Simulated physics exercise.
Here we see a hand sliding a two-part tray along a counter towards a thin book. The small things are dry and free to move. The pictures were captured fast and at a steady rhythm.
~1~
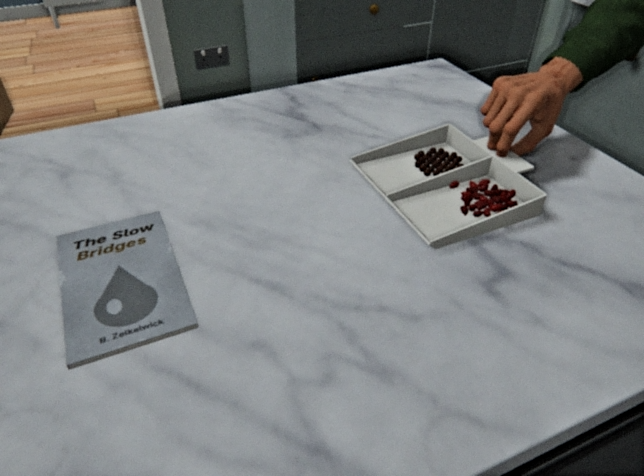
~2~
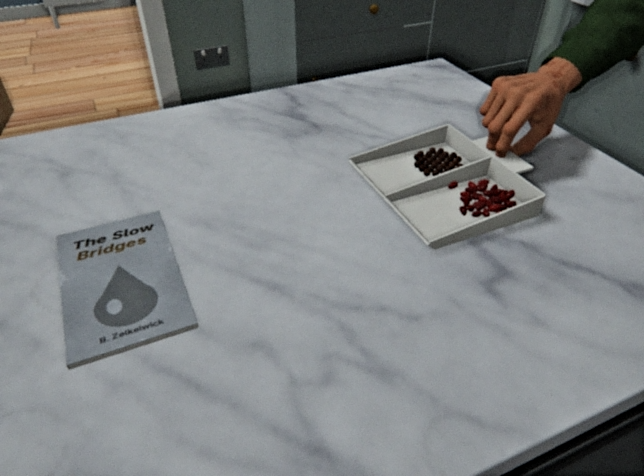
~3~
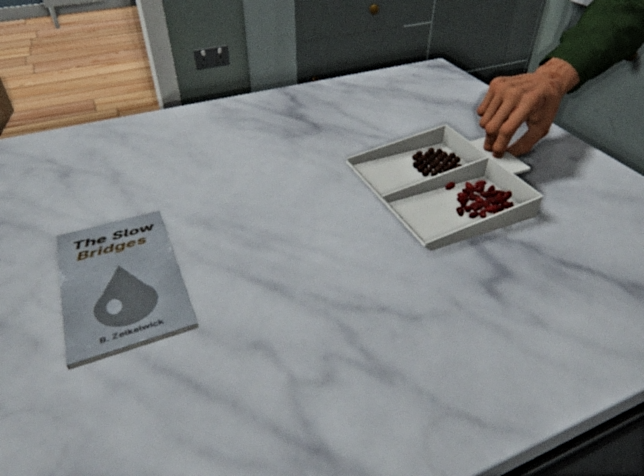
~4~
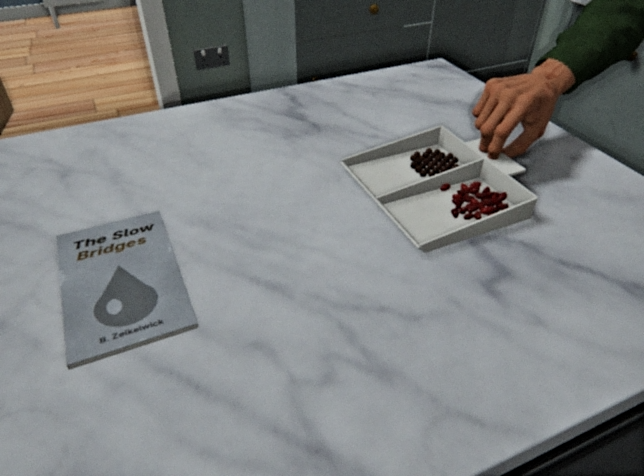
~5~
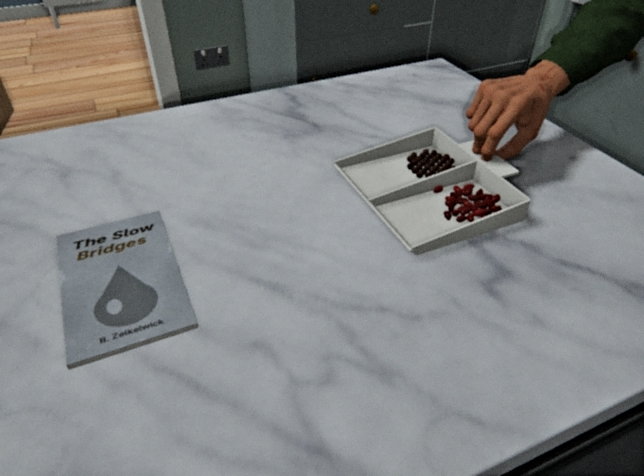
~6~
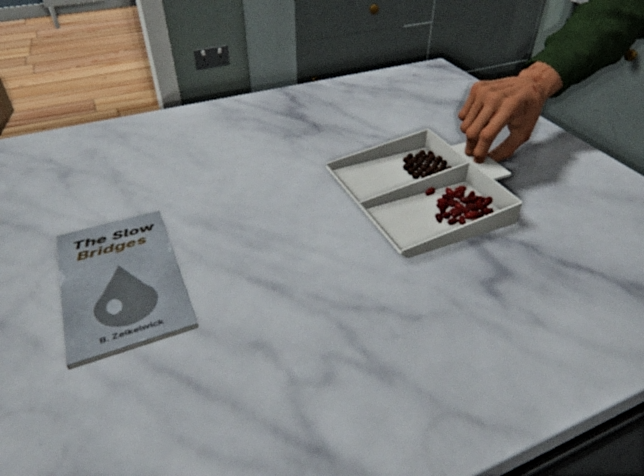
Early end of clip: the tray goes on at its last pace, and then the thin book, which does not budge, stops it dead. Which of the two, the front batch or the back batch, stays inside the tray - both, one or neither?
As it turns out, the front batch stays inside, the back batch stays inside.
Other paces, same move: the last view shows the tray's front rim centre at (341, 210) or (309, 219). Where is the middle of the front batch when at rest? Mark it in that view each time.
The middle settles at (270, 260) the first time and at (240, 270) the second time.
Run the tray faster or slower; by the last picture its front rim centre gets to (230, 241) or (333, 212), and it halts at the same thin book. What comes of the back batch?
First case: It has some bits fly out; next case: It does not spill.
Then, 0.47 s past the last view, tray still sliding, front rim near (279, 227); front batch all inside; back batch all inside.
Then, 1.04 s past the last view, tray stopped at the thin book; front batch all inside; back batch all inside.
Then, 1.25 s past the last view, tray stopped at the thin book; front batch all inside; back batch all inside, moved towards the front rim.
Finally, tray stopped at the thin book; front batch all inside; back batch all inside, moved towards the front rim.
